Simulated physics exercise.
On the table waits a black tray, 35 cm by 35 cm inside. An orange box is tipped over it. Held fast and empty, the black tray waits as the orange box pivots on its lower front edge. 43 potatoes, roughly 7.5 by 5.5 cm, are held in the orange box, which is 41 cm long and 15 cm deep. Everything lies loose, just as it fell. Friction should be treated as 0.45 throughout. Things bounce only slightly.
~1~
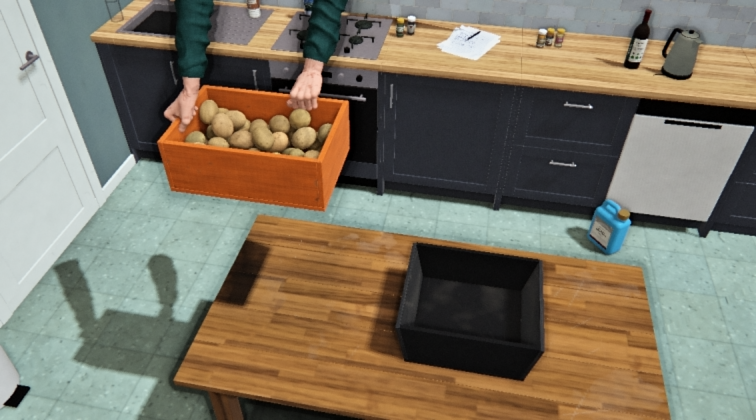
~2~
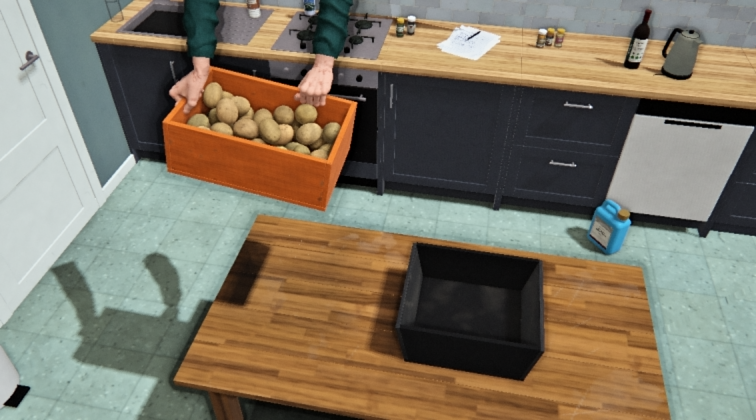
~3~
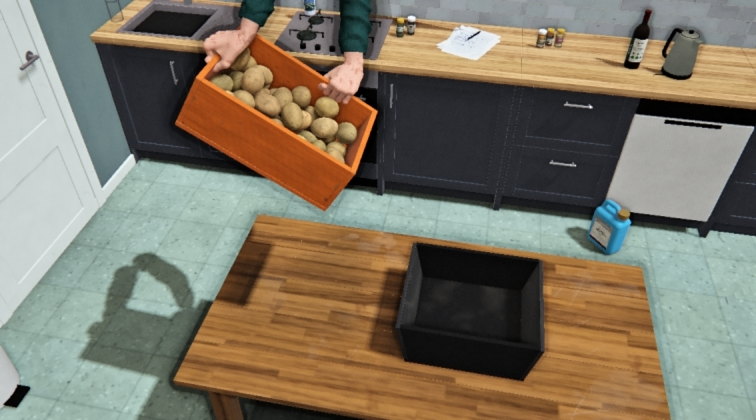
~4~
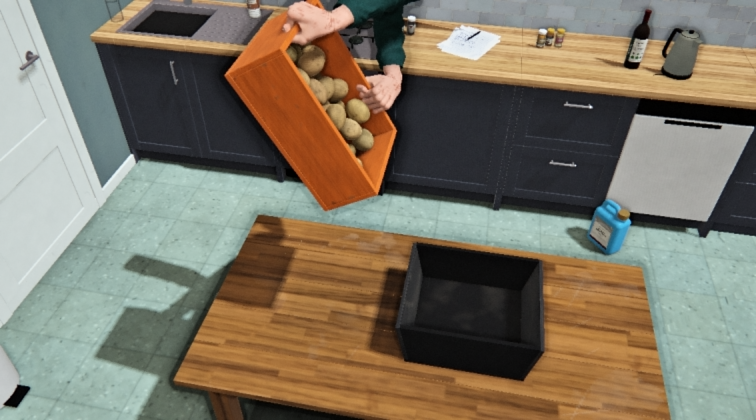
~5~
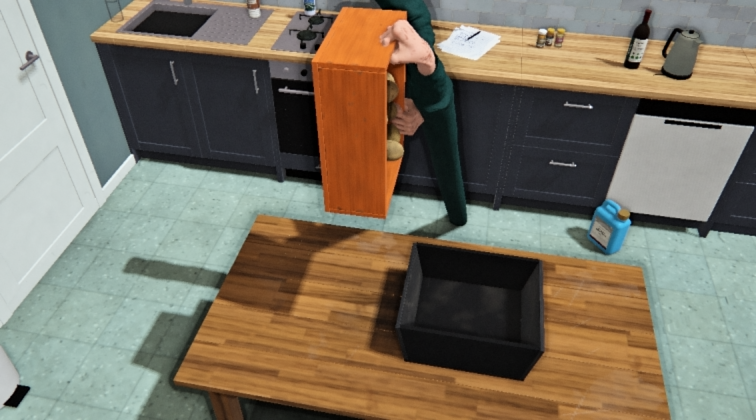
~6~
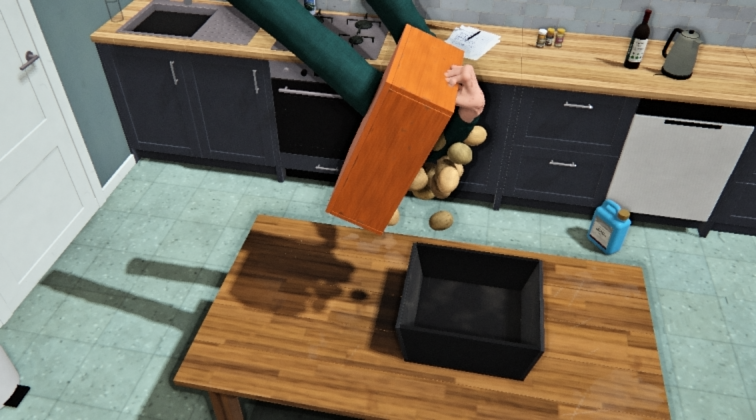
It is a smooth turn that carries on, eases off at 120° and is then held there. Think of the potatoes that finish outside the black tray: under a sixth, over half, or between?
In all, below a sixth of the potatoes end up outside the black tray.
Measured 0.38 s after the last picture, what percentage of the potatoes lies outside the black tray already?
I'd say near 5 per cent at that moment.
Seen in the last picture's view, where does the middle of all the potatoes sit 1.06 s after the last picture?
Around (472, 317).
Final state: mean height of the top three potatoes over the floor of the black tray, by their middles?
I'd say near 8 cm.
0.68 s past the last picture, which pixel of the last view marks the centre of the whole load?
Centre: About (473, 317).
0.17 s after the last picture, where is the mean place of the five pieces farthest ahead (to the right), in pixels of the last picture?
They are centred near (524, 301).
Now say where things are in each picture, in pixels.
In the first picture (places track the rim corner closest to us here), orange box (317, 160); black tray (540, 349); tipped 0°; all still inside.
Orange box (327, 161); tipped 9°, in the second picture.
Orange box (351, 170); tipped 31°, in the third picture.
Orange box (375, 190); tipped 60°, in the fourth picture.
Orange box (386, 214); tipped 89°, in the fifth picture.
Orange box (384, 231); black tray (540, 349); tipped 111°; 13 out, the lowest potato at (441, 221), in the sixth picture.
Then, 0.17 s after the last picture, tilt 120°; 6 still in the orange box, 9 in the black tray and 28 in the air.
Then, 0.38 s after the last picture, tilt 120°; 1 still in the orange box, 35 in the black tray, 2 outside the black tray and 5 in the air.
Then, 0.68 s after the last picture, tilt 120°; 40 in the black tray and 3 outside the black tray.
When it is over (1.06 s after the last picture), 40 in the black tray and 3 outside the black tray. Asked share, 3 of 43, 7 per cent.
